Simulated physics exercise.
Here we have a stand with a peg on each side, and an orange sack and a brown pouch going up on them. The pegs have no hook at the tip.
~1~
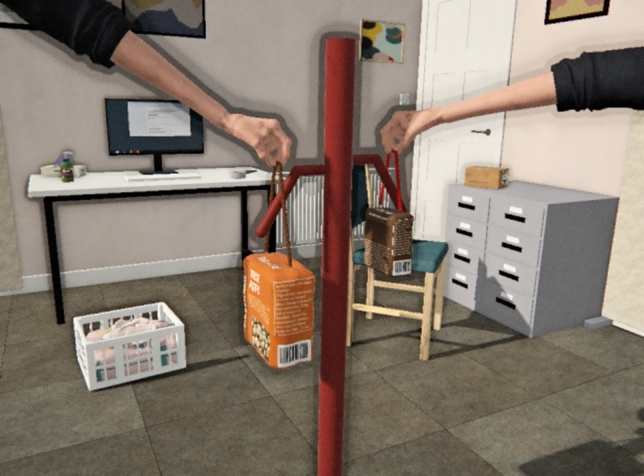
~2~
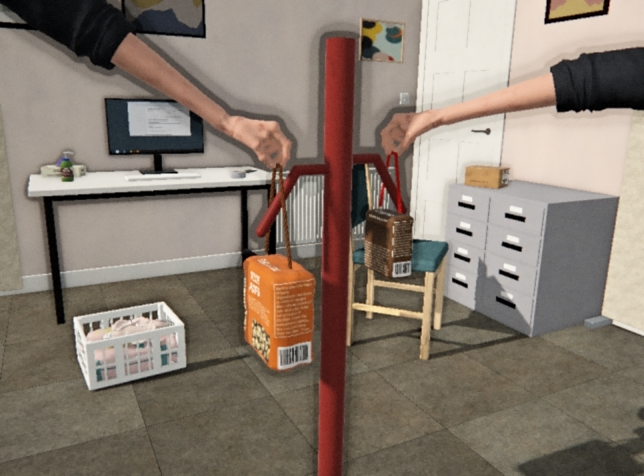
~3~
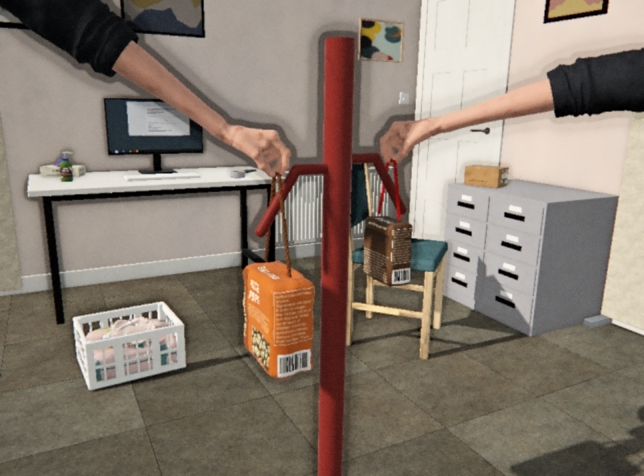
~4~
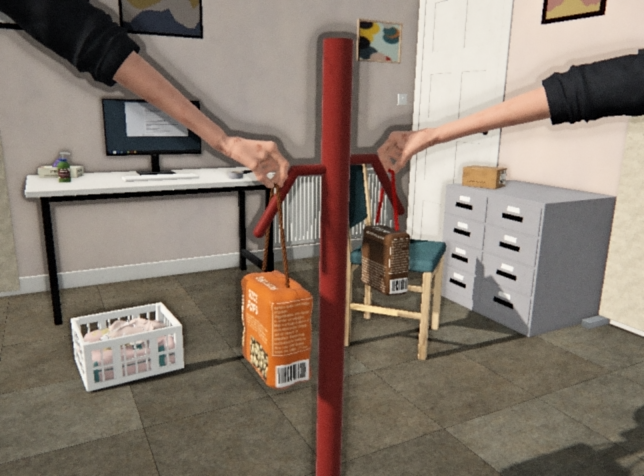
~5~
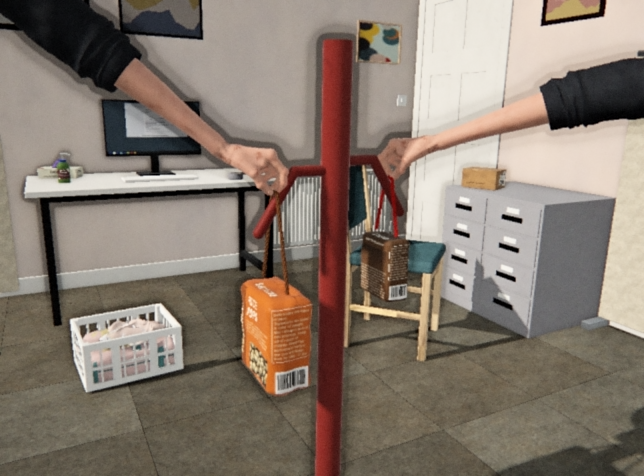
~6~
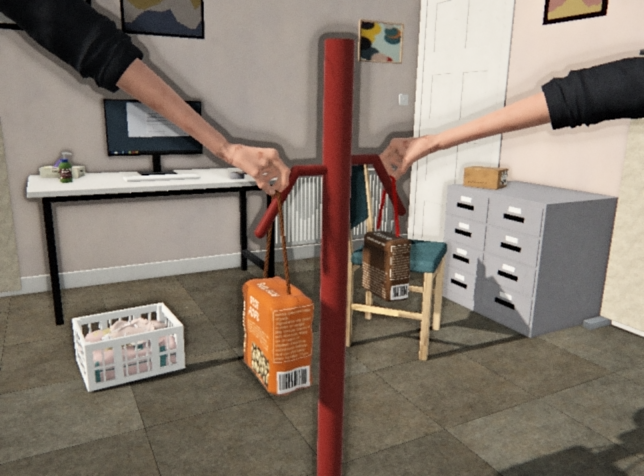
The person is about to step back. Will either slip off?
The orange sack drops to the floor, the brown pouch comes down.
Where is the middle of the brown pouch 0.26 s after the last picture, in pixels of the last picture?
Around (383, 336).
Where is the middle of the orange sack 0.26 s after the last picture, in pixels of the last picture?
Near (277, 408).
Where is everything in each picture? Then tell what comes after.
Orange sack (278, 308); brown pouch (388, 241); left peg tip (261, 233); right peg tip (402, 211), in the first frame.
Orange sack (278, 310); brown pouch (388, 243), in the second frame.
Orange sack (277, 317); brown pouch (387, 250), in the third frame.
Orange sack (276, 327); brown pouch (385, 259), in the fourth frame.
Orange sack (275, 334); brown pouch (384, 266), in the fifth frame.
Orange sack (277, 333); brown pouch (386, 265); left peg tip (260, 233), sloping steeply down; right peg tip (401, 211), sloping steeply down, in the sixth frame.
Then, 0.26 s on from there, orange sack falling near (277, 408); brown pouch falling near (383, 336).
Then, 0.50 s on from there, orange sack on the floor; brown pouch on the floor.
In the end, orange sack on the floor; brown pouch on the floor. The orange sack comes down and the brown pouch slips off its peg.
